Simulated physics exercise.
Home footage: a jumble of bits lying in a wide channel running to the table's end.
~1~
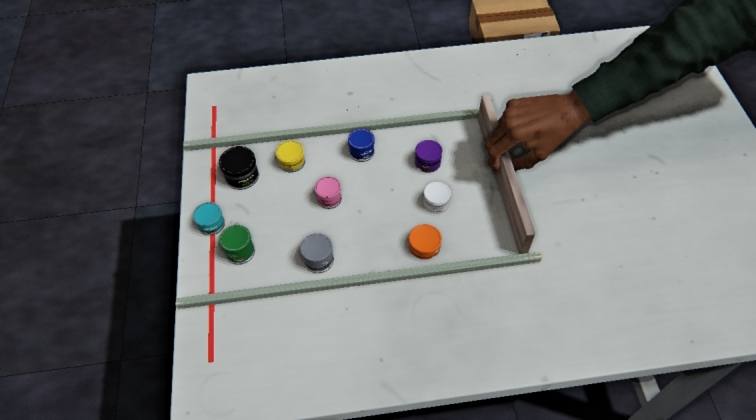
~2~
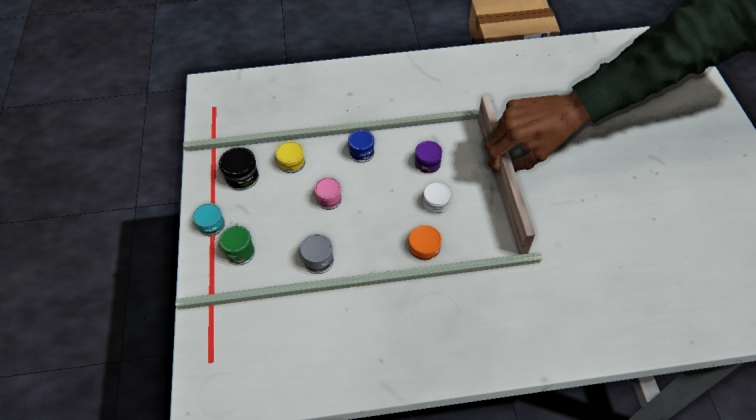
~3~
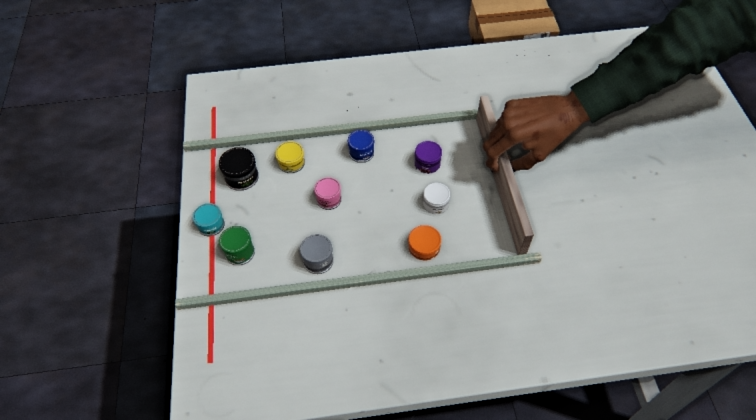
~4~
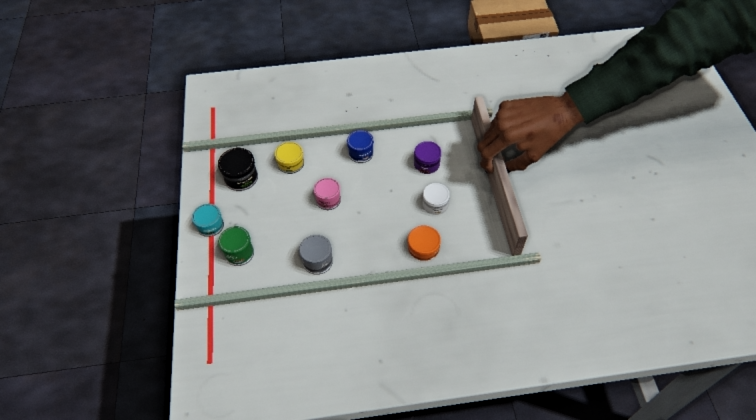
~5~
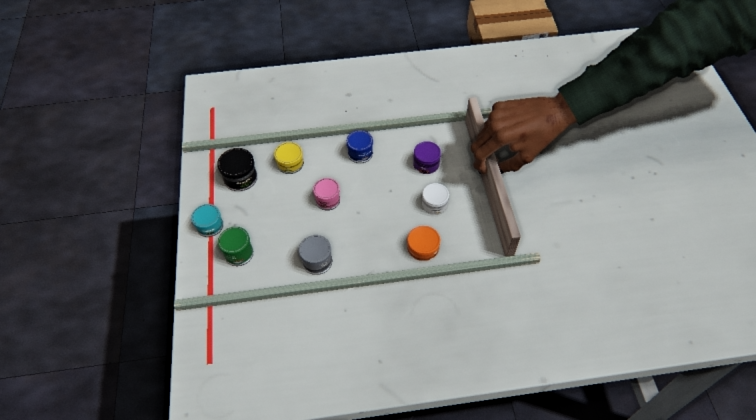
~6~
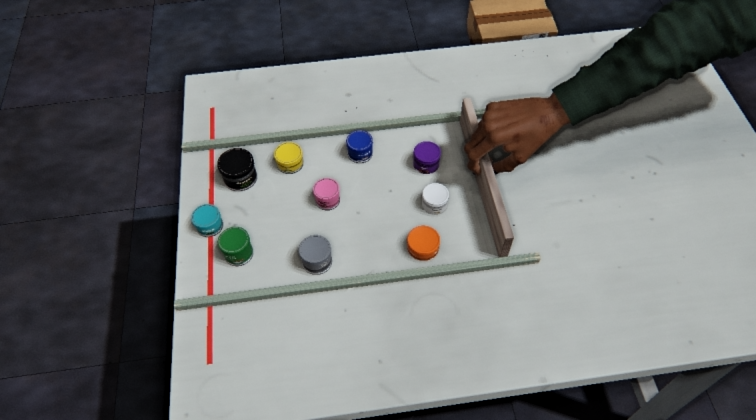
On a white tabletop, a hand slid a wooden board slightly to the left between two pale green strips, while the scattered colourful little pots in front of it stayed practically where they were.
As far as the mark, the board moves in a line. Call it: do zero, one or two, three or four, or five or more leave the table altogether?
Three or four.
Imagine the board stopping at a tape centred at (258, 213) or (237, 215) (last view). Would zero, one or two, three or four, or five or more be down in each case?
Not one; none at all.
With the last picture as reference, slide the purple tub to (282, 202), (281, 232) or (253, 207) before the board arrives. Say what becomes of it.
Lab note - purple tub, per position: Is gone; is safe; is gone.
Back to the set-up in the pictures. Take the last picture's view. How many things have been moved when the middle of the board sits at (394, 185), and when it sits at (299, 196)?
First 3, after that 8.
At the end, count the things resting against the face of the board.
Looks like 5 of them, all told.
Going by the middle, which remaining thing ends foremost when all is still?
Yellow pot.
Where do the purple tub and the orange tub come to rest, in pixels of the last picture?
Purple tub at about (196, 186), orange tub at about (192, 281).
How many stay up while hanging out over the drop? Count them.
The overhang total is 2.
A little later, none off yet; turquoise tin at rest near (208, 221); green tin at rest near (236, 247); black pot at rest near (238, 170).
Next, none off yet; turquoise tin at rest near (208, 221); green tin moving near (229, 245); black pot shifted about its own width near (205, 185).
When it is over, the number that fall off is three or four; down, grey tin, black pot and turquoise tin.
